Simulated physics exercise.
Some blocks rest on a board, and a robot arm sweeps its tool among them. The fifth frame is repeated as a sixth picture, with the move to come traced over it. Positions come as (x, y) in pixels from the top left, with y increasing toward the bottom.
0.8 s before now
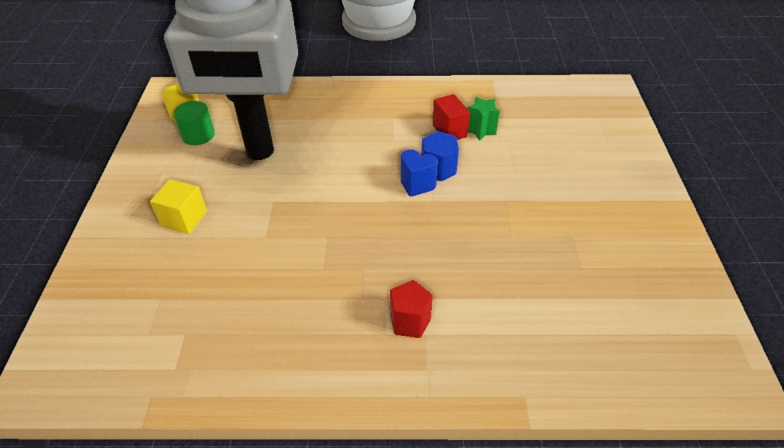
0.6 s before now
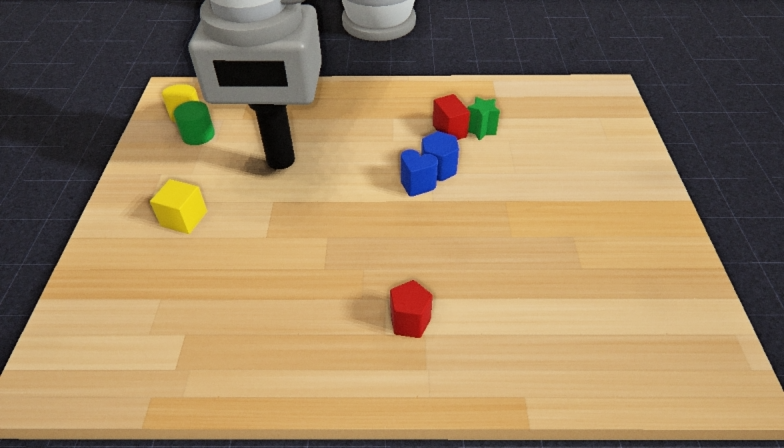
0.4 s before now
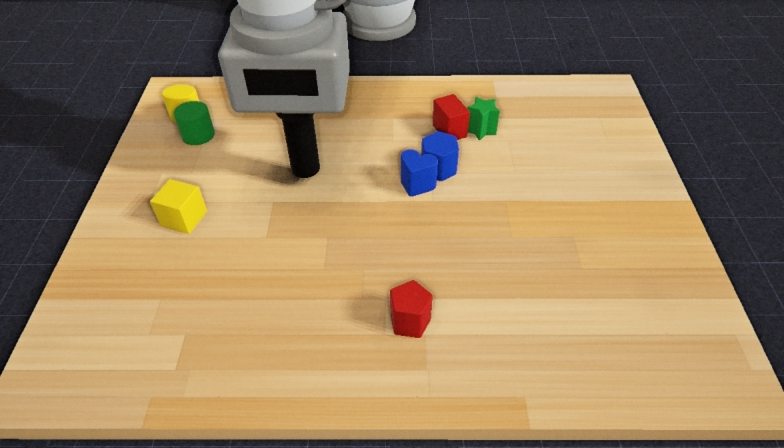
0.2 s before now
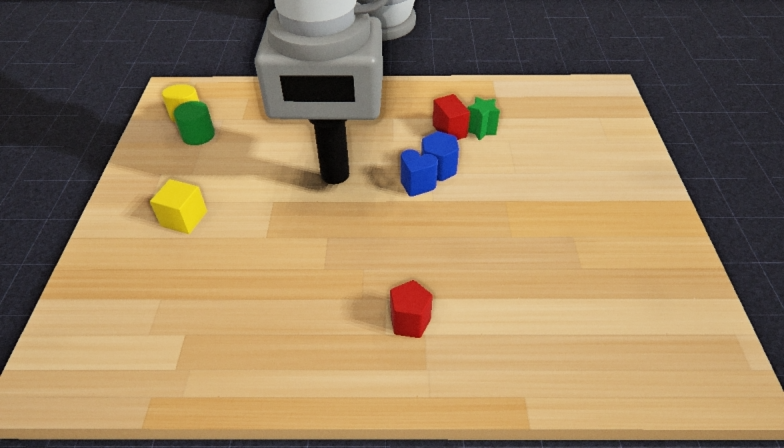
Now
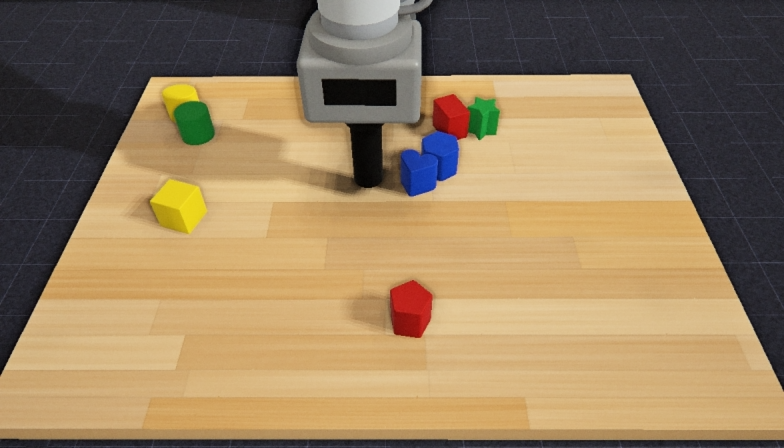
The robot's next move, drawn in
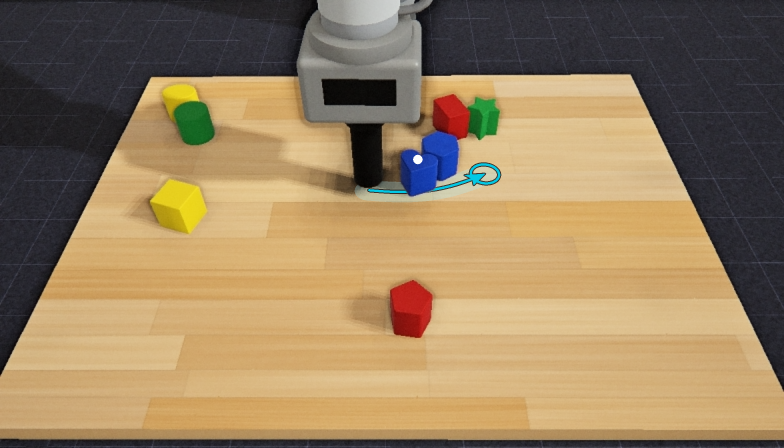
On a wooden board scattered with red, blue, green and yellow blocks, a robot arm swept its black tool from the upper left rightward, nearing the blue blocks while every block stayed still.
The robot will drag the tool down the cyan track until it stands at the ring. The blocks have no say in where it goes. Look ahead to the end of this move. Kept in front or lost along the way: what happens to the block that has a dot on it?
Once the path is finished, the block that has a dot on it still sits ahead of the tool.
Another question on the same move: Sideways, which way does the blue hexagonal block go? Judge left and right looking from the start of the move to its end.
Sideways, to the left.
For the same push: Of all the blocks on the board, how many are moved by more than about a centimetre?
The answer is two blocks.
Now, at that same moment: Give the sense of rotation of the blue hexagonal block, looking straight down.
Seen from above, counterclockwise.
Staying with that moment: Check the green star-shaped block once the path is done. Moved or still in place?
That block is going to be left alone.
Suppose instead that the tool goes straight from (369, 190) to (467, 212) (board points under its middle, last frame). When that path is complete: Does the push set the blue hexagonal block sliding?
The answer is yes.
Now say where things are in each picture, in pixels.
Lower end of the tool at (260, 152), tops of blocks, blue heart block at (418, 159), blue hexagonal block at (440, 143), green star-shaped block at (484, 105), in the first picture.
Tool at (281, 161), blocks as before, in the second picture.
Tool at (306, 169), blocks as before, in the third picture.
Tool at (335, 175), blocks as before, in the fourth picture.
Tool at (369, 179), blue heart block at (418, 159), blue hexagonal block at (440, 143), green star-shaped block at (484, 105), in the fifth picture.
The drawn path runs from (369, 190) over (410, 192) and (450, 186) to (485, 174); the dot is on the blue heart block.
The first path, step by step. One third of the way, tool at (411, 180); blue heart block at (437, 159); blue hexagonal block at (448, 140), turned 15° anticlockwise.
Two thirds of the way, tool at (452, 174); blue heart block at (476, 149), turned 30° anticlockwise; blue hexagonal block at (464, 129), turned 65° anticlockwise.
At the end, tool at (487, 162); blue heart block at (511, 138), turned 25° anticlockwise; blue hexagonal block at (469, 126), turned 100° anticlockwise; green star-shaped block not moved.
